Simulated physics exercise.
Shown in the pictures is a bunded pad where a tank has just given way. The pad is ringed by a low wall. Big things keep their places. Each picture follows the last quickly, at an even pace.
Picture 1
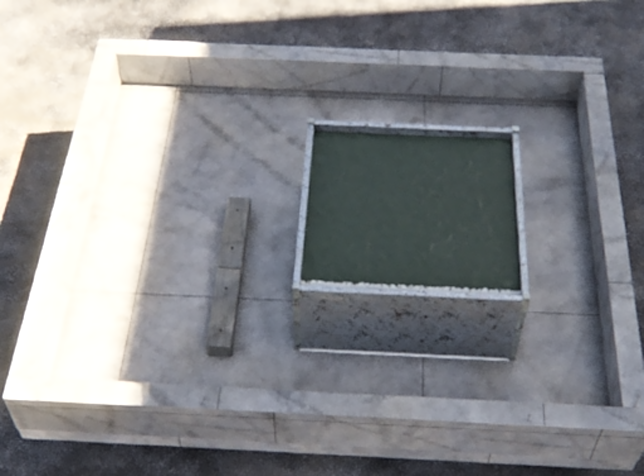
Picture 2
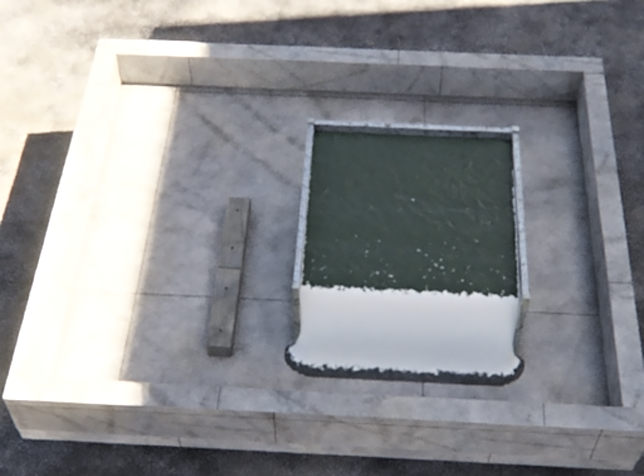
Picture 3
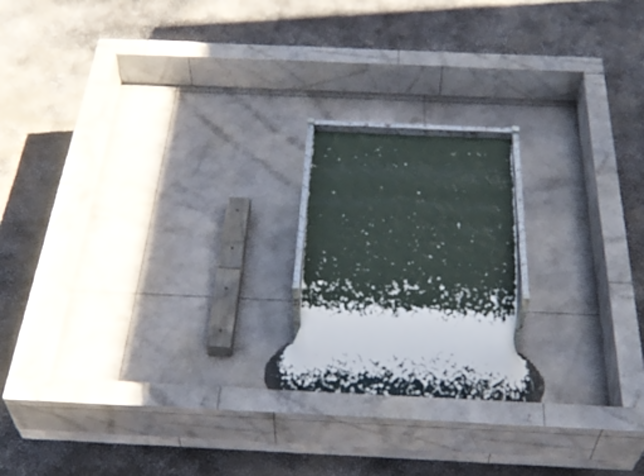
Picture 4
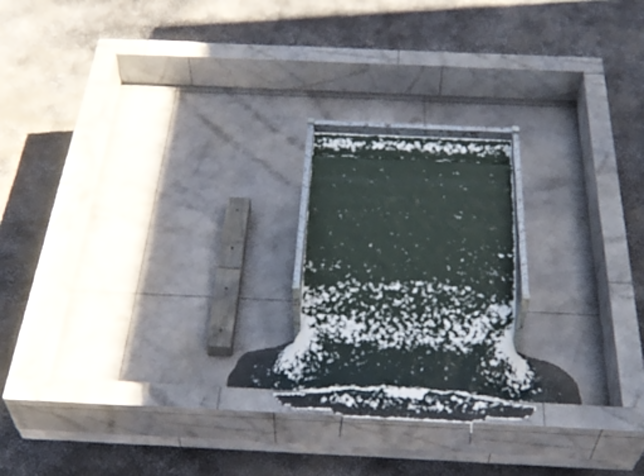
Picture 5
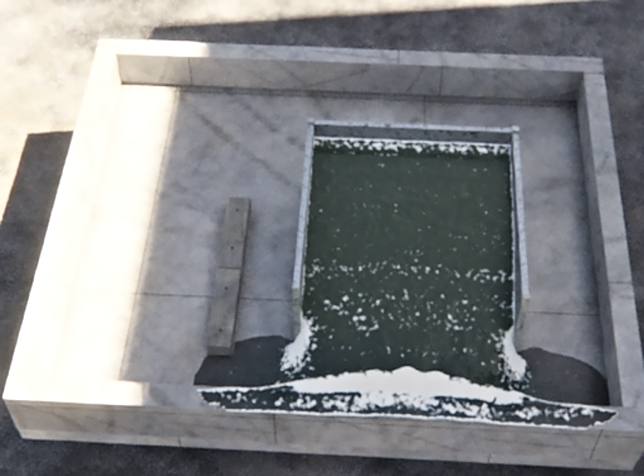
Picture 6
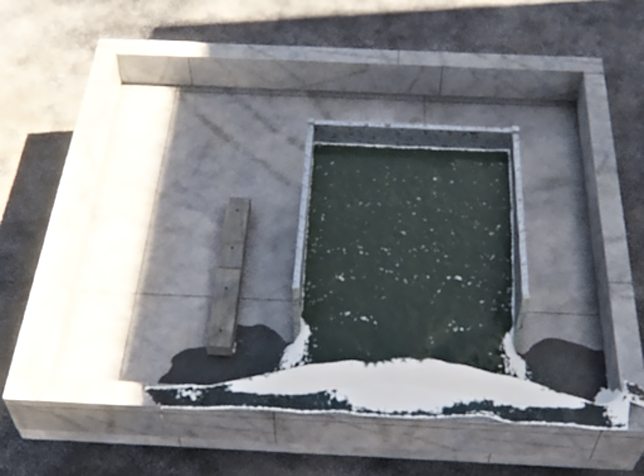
The footage shows a still, dark green tank on a low-walled pad whose near side gives way, releasing a white, foaming rush of water that reaches the near wall and spreads left and right along it as the tank's level drops.
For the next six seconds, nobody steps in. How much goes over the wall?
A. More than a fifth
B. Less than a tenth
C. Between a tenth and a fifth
C.
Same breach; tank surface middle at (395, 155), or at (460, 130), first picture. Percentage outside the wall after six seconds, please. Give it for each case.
First try: Around 8 %; second try: Around 8 %.
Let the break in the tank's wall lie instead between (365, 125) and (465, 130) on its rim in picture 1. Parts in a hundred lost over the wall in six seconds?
Roughly 4 %.
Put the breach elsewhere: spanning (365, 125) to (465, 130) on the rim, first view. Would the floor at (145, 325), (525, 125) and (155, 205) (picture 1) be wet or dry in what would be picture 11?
First point bare, second point swamped, third point bare.
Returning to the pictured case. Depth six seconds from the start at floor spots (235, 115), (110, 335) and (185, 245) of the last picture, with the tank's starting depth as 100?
Taking the places in turn, I get roughly 14, 16 and 14 percent.
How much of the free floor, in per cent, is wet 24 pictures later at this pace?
My guess is around 95 in a hundred.
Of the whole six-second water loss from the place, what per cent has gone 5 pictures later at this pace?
Near 70 in a hundred, I reckon.
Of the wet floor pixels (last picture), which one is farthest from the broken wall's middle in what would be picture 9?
I'd say near (46, 401).
A moment on, water covers 25 % of the floor; the low wall has let 3 % over.
Next, water covers 35 % of the floor; the low wall has let 8 % over.
Then, water covers 60 % of the floor; the low wall has let 12 % over.
Later, water covers 80 % of the floor; the low wall has let 12 % over.
In the end, water covers 85 % of the floor; the low wall has let 12 % over.
